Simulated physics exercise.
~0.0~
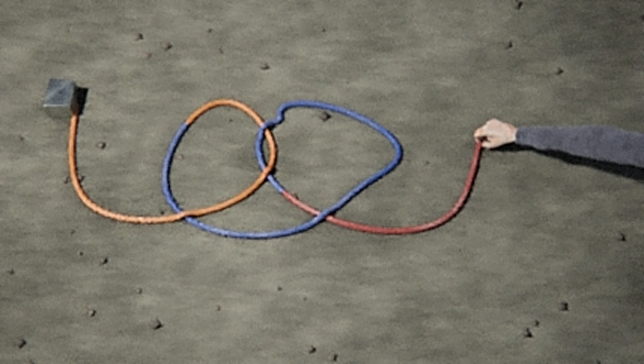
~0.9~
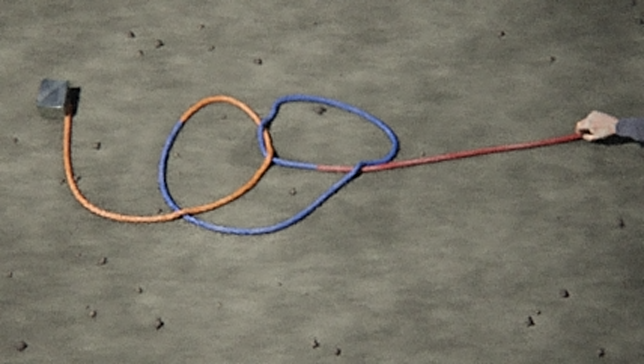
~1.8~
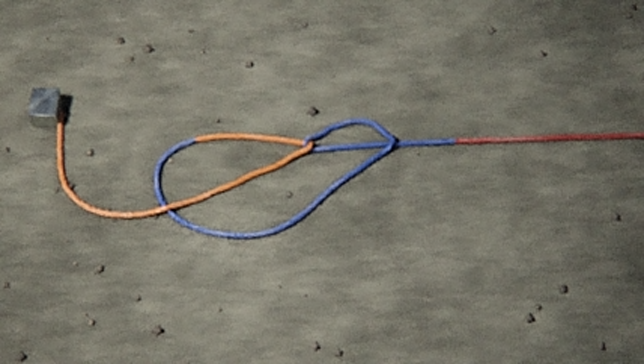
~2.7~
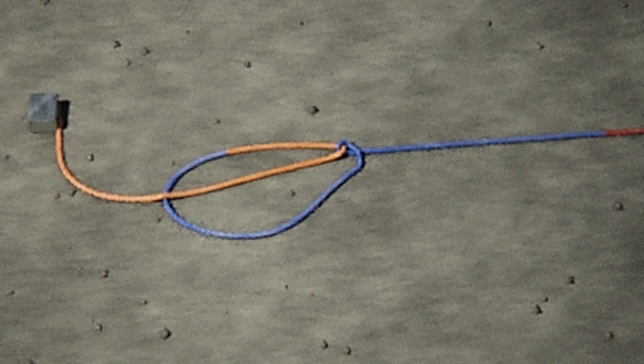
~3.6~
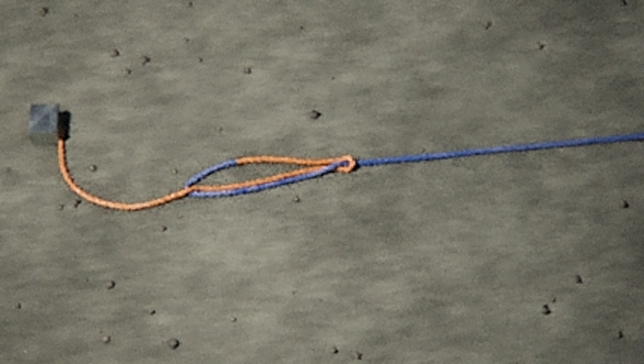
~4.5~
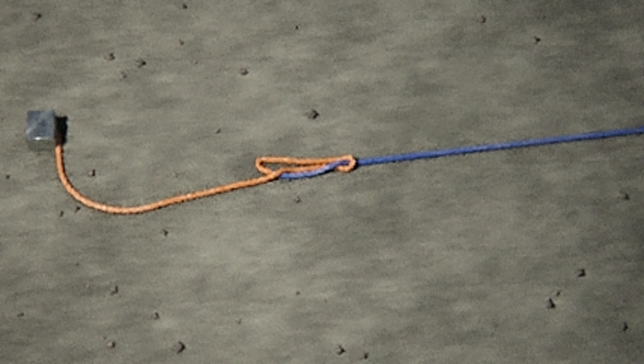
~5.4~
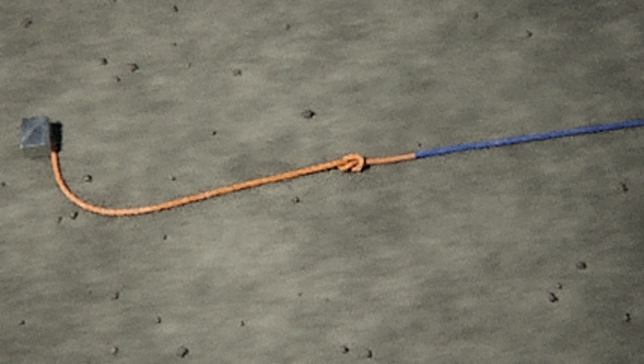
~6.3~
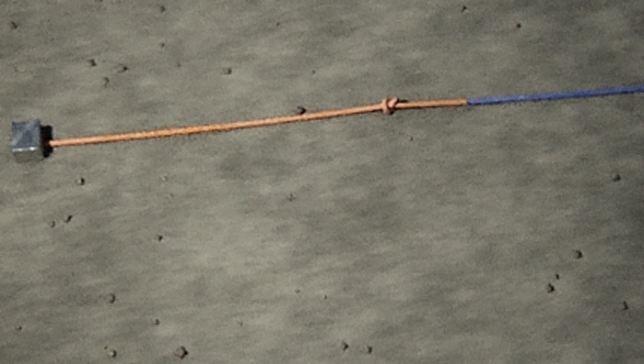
Looped orange, blue and red rope tied to a block being pulled right by a hand, loops shrinking into a tight knot.
